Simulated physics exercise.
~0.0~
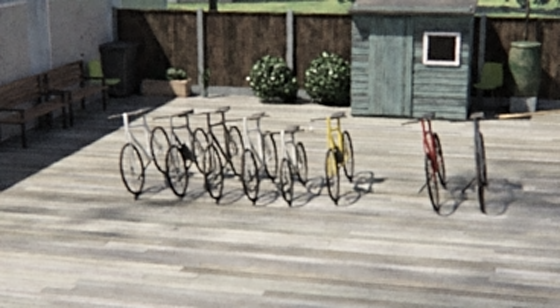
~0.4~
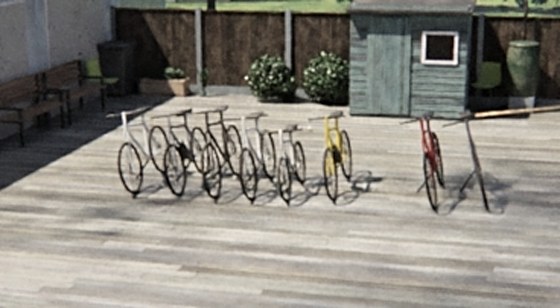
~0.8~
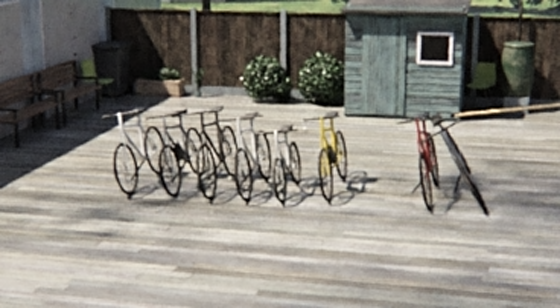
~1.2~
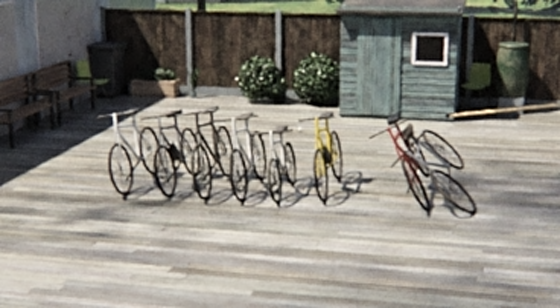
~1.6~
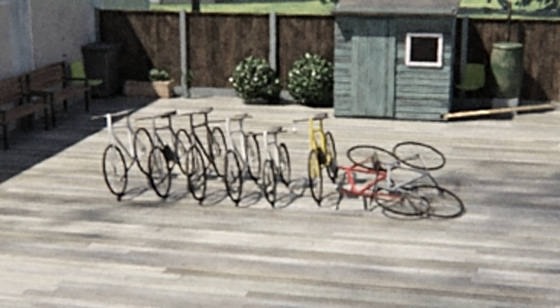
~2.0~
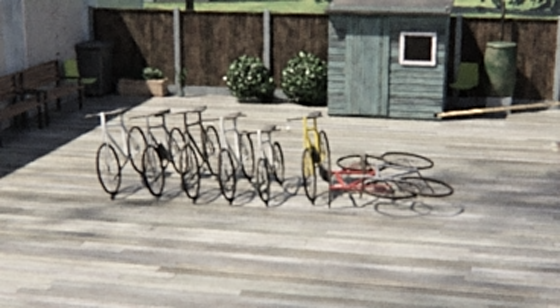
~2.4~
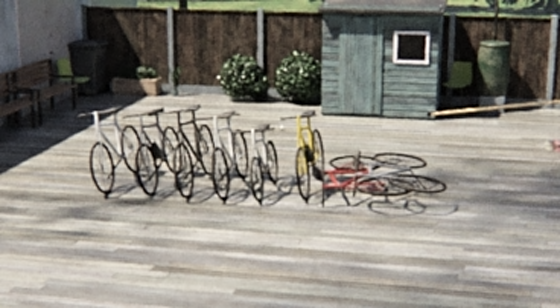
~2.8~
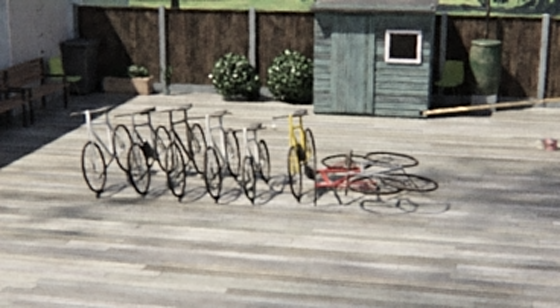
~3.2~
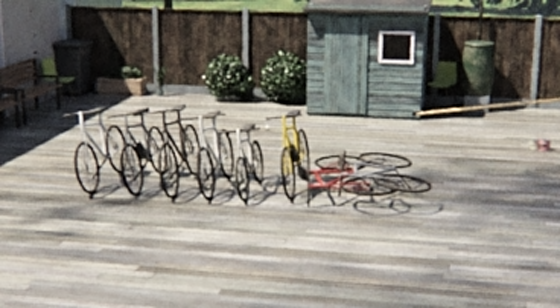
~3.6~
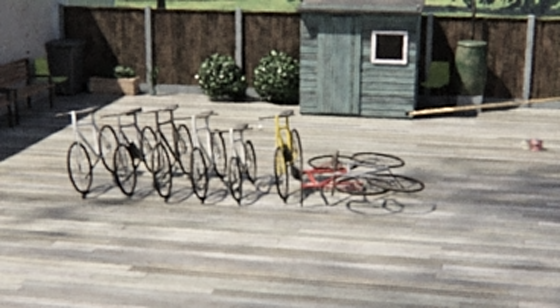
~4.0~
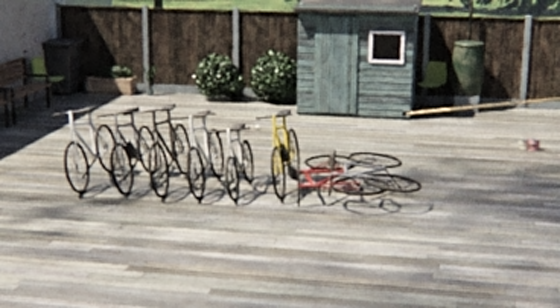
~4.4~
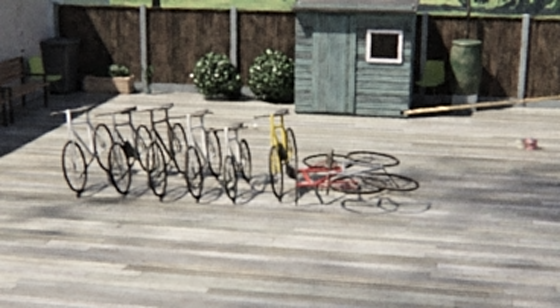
A row of bicycles stood on a wooden deck in front of a small green shed when the one at the right end tipped left into the red bicycle, and both toppled and lay flat, while the yellow bicycle and the others stayed upright.
